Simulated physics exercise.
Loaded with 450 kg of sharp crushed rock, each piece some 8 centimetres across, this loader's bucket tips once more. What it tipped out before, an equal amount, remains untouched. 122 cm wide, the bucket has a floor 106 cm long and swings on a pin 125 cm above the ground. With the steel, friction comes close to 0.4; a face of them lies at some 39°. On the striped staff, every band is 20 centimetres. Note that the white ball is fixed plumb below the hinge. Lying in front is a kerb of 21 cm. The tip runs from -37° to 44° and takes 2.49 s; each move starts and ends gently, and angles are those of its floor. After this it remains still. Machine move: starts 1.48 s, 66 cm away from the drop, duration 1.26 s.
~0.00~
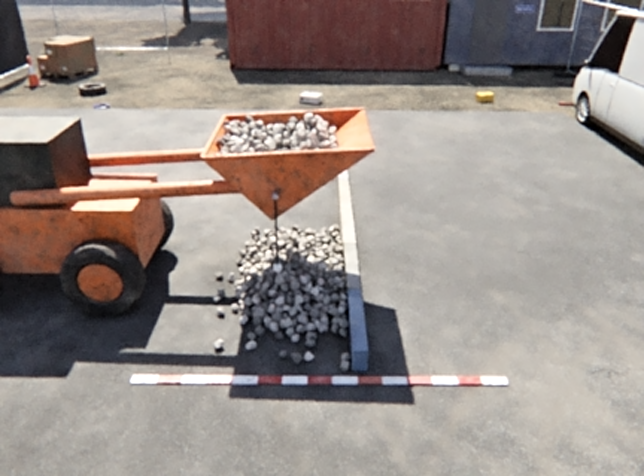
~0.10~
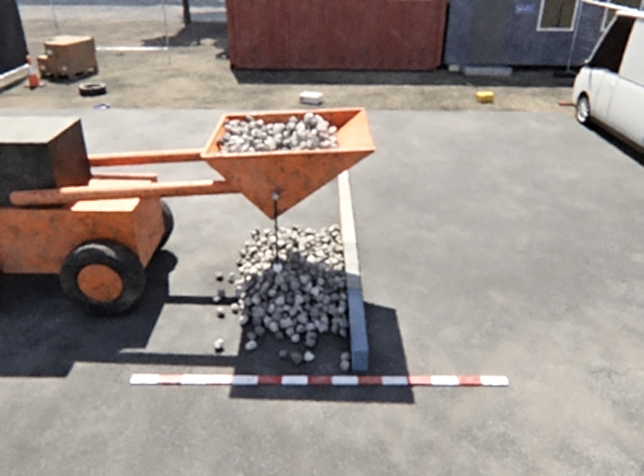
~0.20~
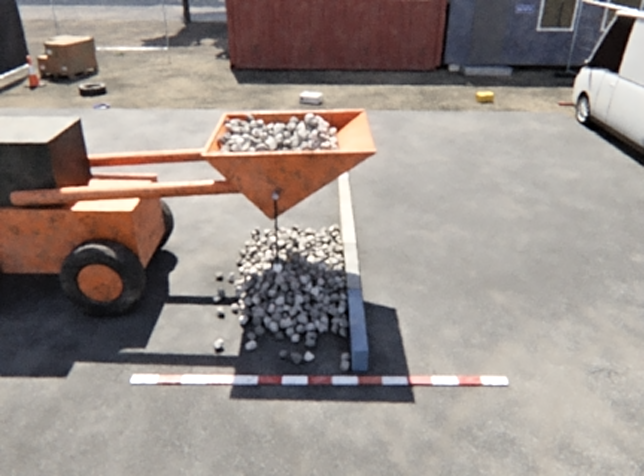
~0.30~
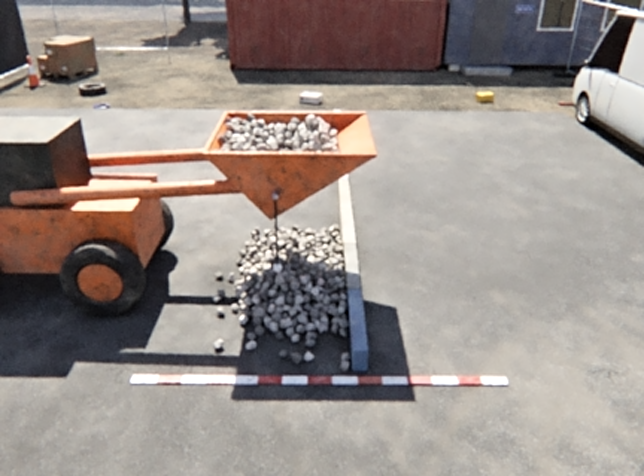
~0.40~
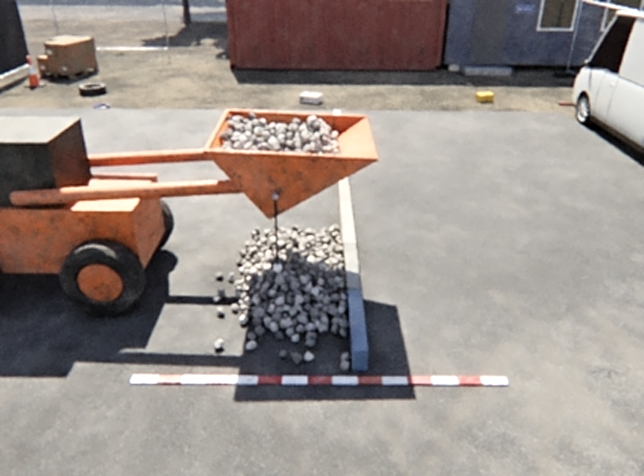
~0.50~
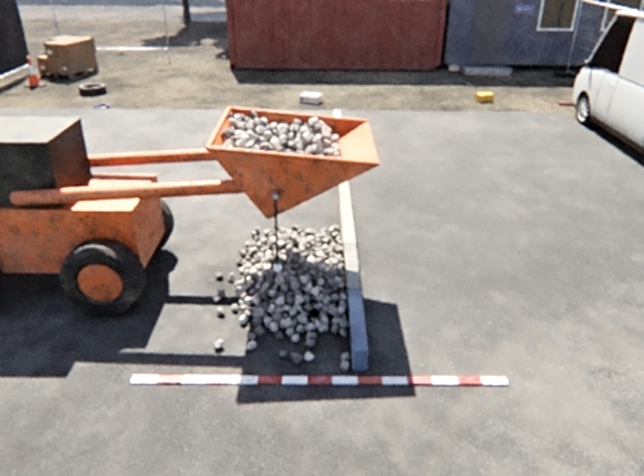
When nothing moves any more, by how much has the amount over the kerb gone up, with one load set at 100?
It has gone up by about 12 per cent of a load.
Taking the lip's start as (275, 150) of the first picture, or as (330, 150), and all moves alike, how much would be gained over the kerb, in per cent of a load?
0 % and 0 %.
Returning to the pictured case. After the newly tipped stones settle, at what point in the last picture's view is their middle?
Roughly at pixel (319, 256).
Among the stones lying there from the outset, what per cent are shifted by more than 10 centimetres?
Estimate: 0 %, roughly.
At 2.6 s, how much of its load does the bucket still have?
5 % still inside.
After 1.9 s the floor is at 31°; in per cent of one load, 93 in the bucket, 106 on this side of the kerb, 1 over the kerb; the foremost stones are at (363, 254).
After 2.6 s the floor is at 44°; in per cent of one load, 5 in the bucket, 184 on this side of the kerb, 11 over the kerb; the foremost stones are at (424, 269).
After 3.2 s the floor is at 44°; in per cent of one load, 0 in the bucket, 188 on this side of the kerb, 12 over the kerb; the foremost stones are at (436, 269).
After 6.0 s the floor is at 44°; in per cent of one load, 0 in the bucket, 188 on this side of the kerb, 12 over the kerb; the foremost stones are at (436, 269). Net gain over the kerb, 12.
